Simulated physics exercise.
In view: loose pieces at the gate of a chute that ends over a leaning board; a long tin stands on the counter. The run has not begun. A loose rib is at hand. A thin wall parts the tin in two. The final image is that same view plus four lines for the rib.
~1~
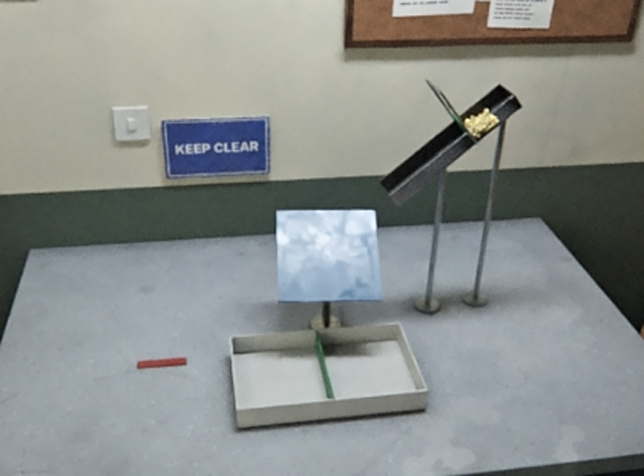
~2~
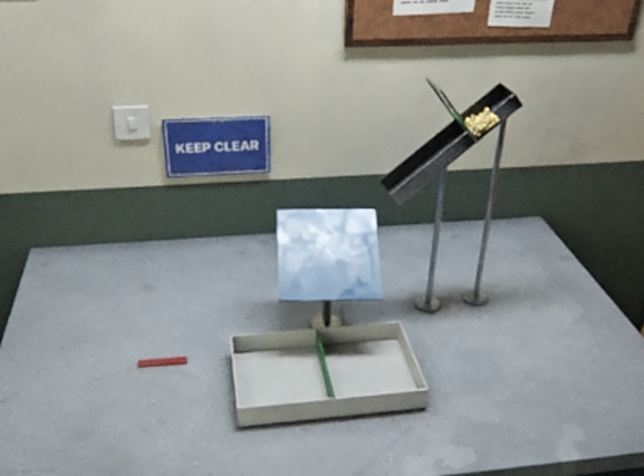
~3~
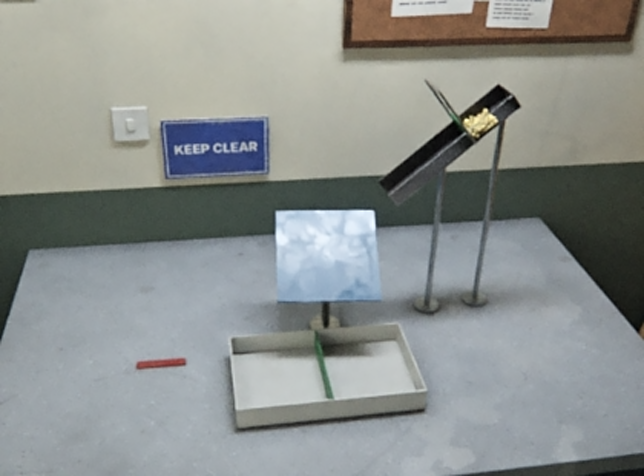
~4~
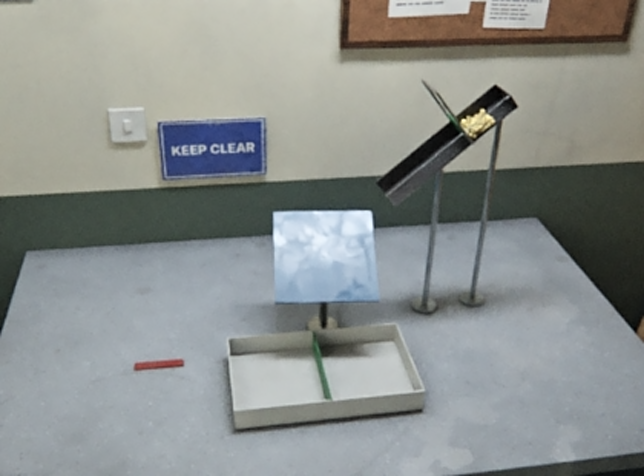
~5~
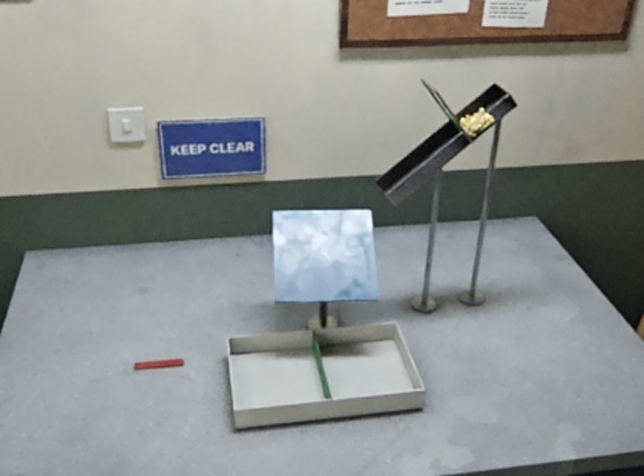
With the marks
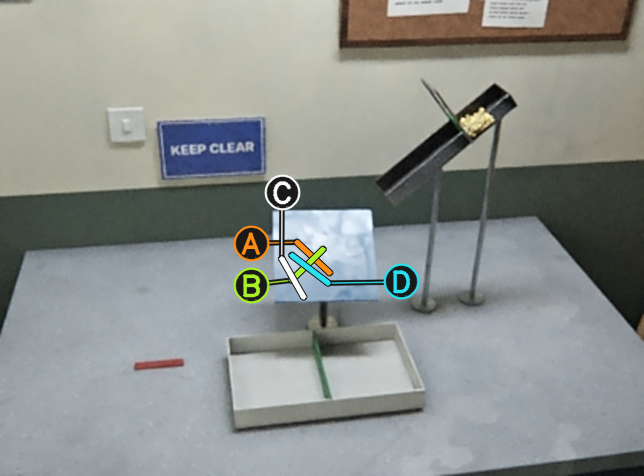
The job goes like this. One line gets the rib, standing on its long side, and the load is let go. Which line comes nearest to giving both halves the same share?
C works best here.
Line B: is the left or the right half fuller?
The left half.
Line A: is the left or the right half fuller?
Right.
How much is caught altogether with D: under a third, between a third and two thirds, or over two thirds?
Line D gives over two thirds.
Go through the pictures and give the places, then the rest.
Load behind the gate (475, 127), soya beans; lip of the chute (393, 199), sloping fairly steeply, in the first picture.
Middle of the board (329, 253), tilted fairly steeply; middle of its low edge (331, 300); of its high edge (326, 209), in the second picture.
Front corners of the tin (237, 409) and (427, 390); front end of its middle wall (334, 399); gate still shut (458, 122), in the third picture.
Middle of the load (471, 127); lip (389, 200), in the fourth picture.
Middle of the load (471, 126); lip (389, 199), in the fifth picture.
On the marked copy, line A from (296, 242) to (329, 272); line B from (323, 249) to (291, 280); line C from (281, 258) to (303, 297); line D from (291, 255) to (328, 283).
If A is chosen, of what is caught, roughly a quarter in the left half, the larger part in the right.
If B is chosen, of what is caught, the larger part in the left half, roughly a quarter in the right.
If C is chosen, of what is caught, roughly half in the left half, roughly half in the right.
If D is chosen, of what is caught, about a tenth in the left half, almost all in the right.
